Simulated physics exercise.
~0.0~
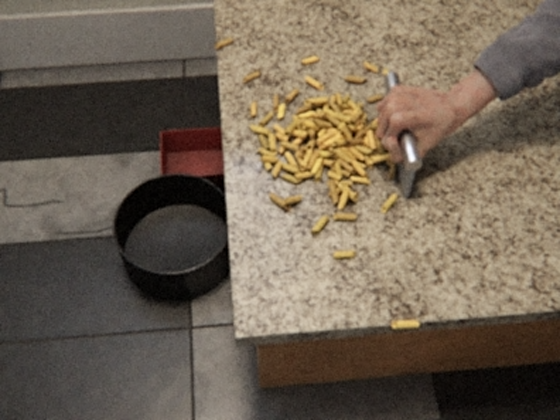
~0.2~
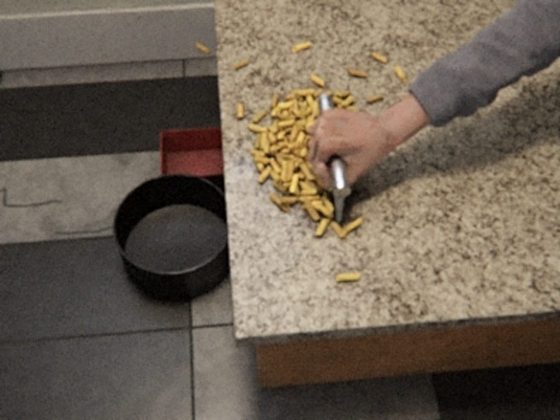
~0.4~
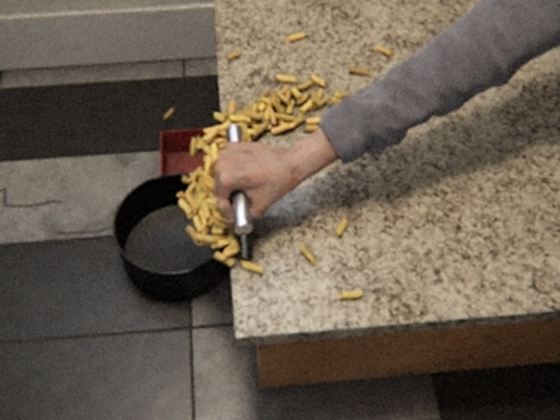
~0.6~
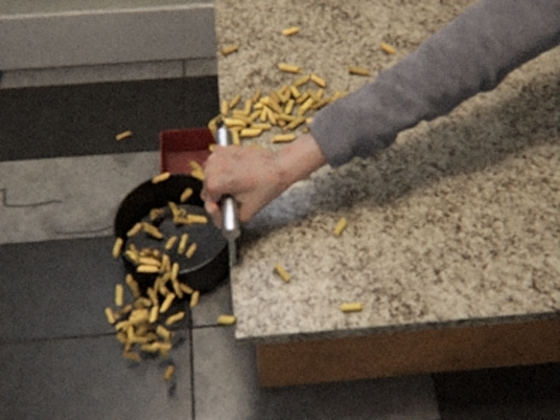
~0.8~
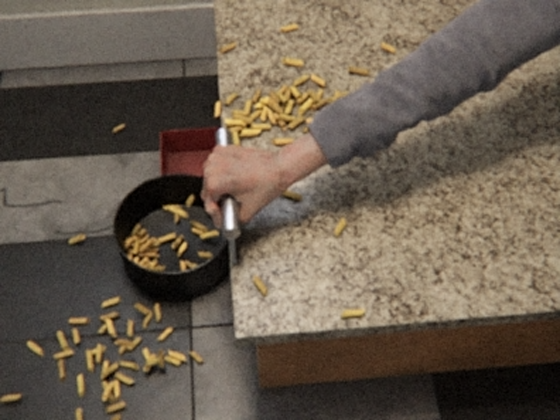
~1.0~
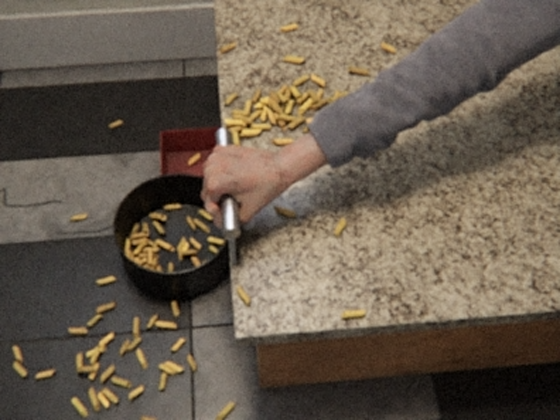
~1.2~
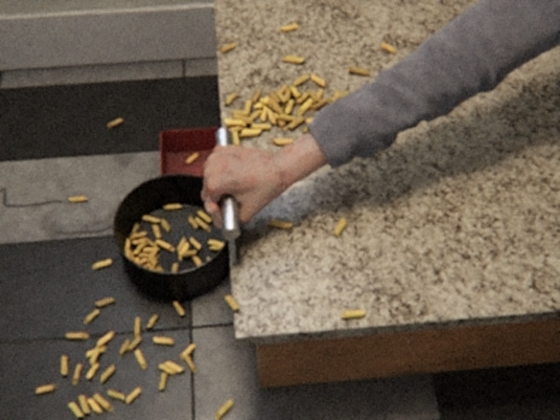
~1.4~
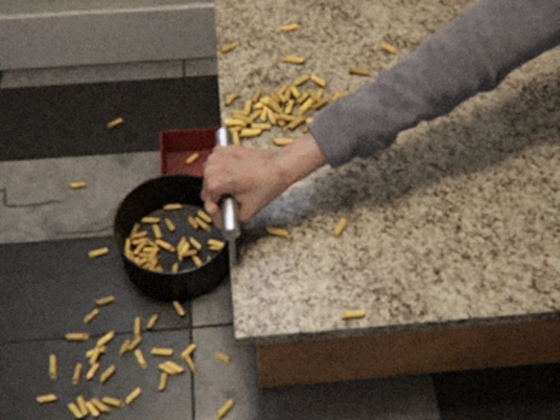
On a speckled countertop, a hand scrapes yellow pasta left over the edge, some landing in a black pot, others scattering across floor tiles.
